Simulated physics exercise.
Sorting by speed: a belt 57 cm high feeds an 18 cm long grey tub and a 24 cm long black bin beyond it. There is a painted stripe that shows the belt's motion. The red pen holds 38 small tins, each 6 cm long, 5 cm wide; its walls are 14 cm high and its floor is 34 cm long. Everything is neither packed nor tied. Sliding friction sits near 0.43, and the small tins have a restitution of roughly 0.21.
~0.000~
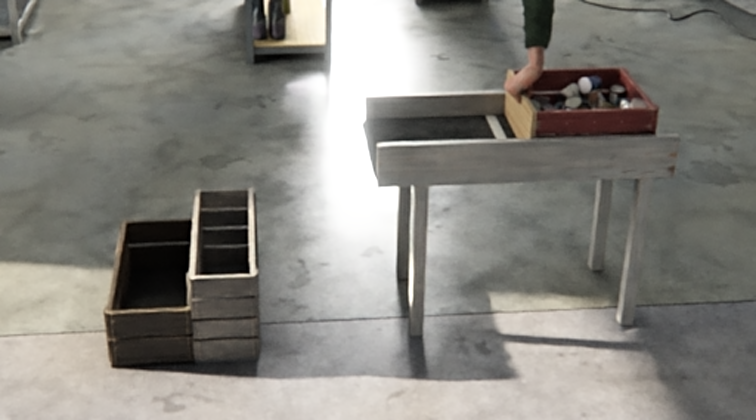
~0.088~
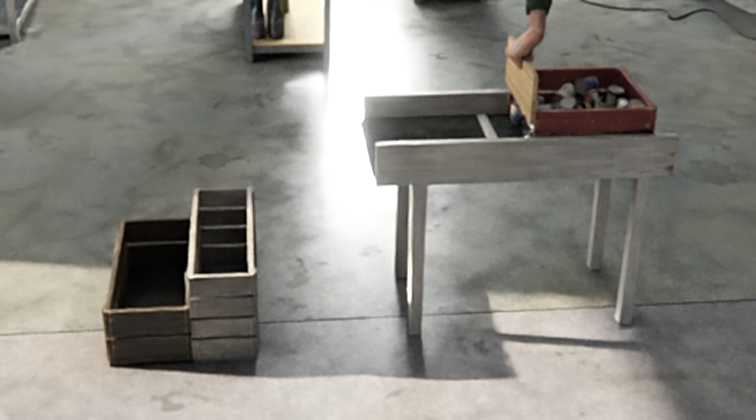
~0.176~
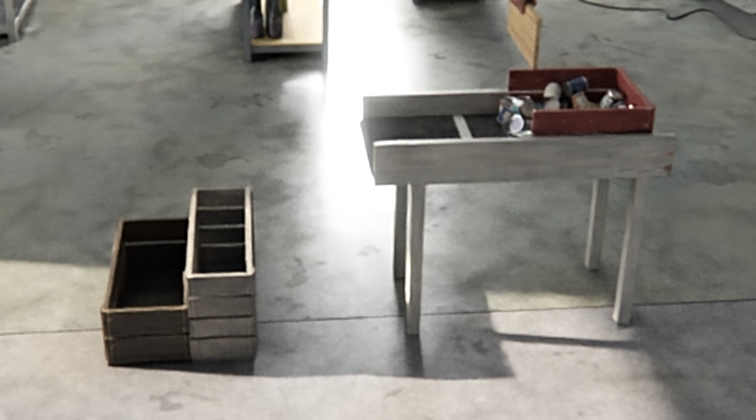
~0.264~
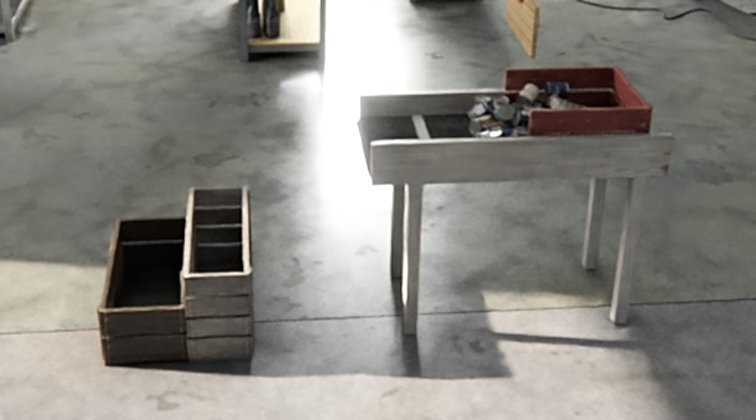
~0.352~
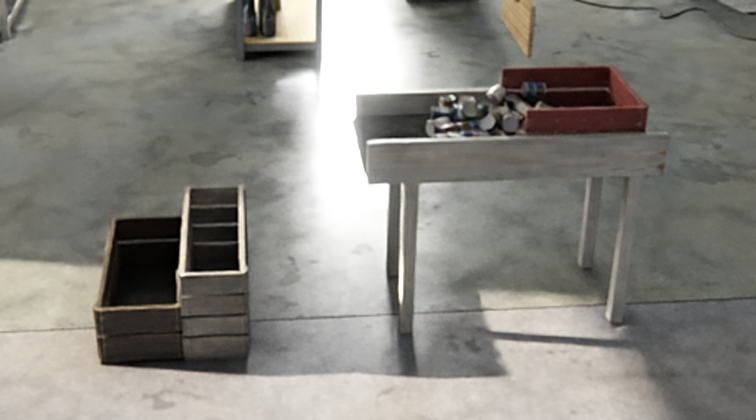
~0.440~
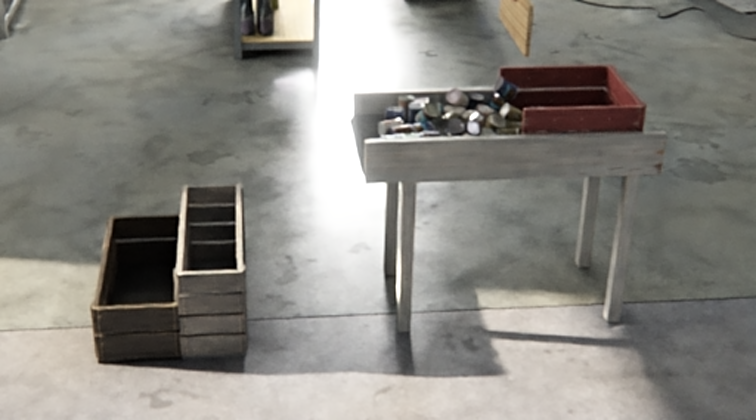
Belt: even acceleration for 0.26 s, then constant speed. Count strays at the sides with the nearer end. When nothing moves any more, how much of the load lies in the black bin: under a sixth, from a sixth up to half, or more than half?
Under a sixth.
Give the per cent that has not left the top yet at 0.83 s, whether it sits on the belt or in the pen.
Roughly 10 per cent.
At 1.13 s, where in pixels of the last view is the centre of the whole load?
Around (206, 278).
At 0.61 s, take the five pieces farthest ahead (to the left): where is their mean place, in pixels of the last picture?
Mean place: Roughly (306, 149).
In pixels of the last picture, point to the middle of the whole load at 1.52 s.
I'd put the middle close to (217, 286) in the last view.
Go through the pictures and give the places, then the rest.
In the first frame (each is followed by its nearest rim corner in this view), red pen, (536, 112); black bin, (111, 312); 0 cm of belt gone by; none out.
In the second frame, red pen, (535, 111); 2 cm of belt gone by.
In the third frame, red pen, (533, 111); 9 cm of belt gone by; 2 out.
In the fourth frame, red pen, (531, 110); 21 cm of belt gone by; 11 out.
In the fifth frame, red pen, (527, 109); 35 cm of belt gone by; 19 out, the lowest tin at (493, 121).
In the sixth frame, red pen, (524, 109); black bin, (97, 308); 49 cm of belt gone by; 29 out.
After 0.61 s, 1 still in the red pen, 24 on the belt and 13 in the air.
After 0.83 s, 11 in the grey tub, 4 on the belt and 23 in the air.
After 1.13 s, 36 in the grey tub and 2 in the air.
Outcome (at 1.52 s), 37 in the grey tub and 1 on the ground short of the grey tub. Asked share, 0 of 38, 0 per cent.
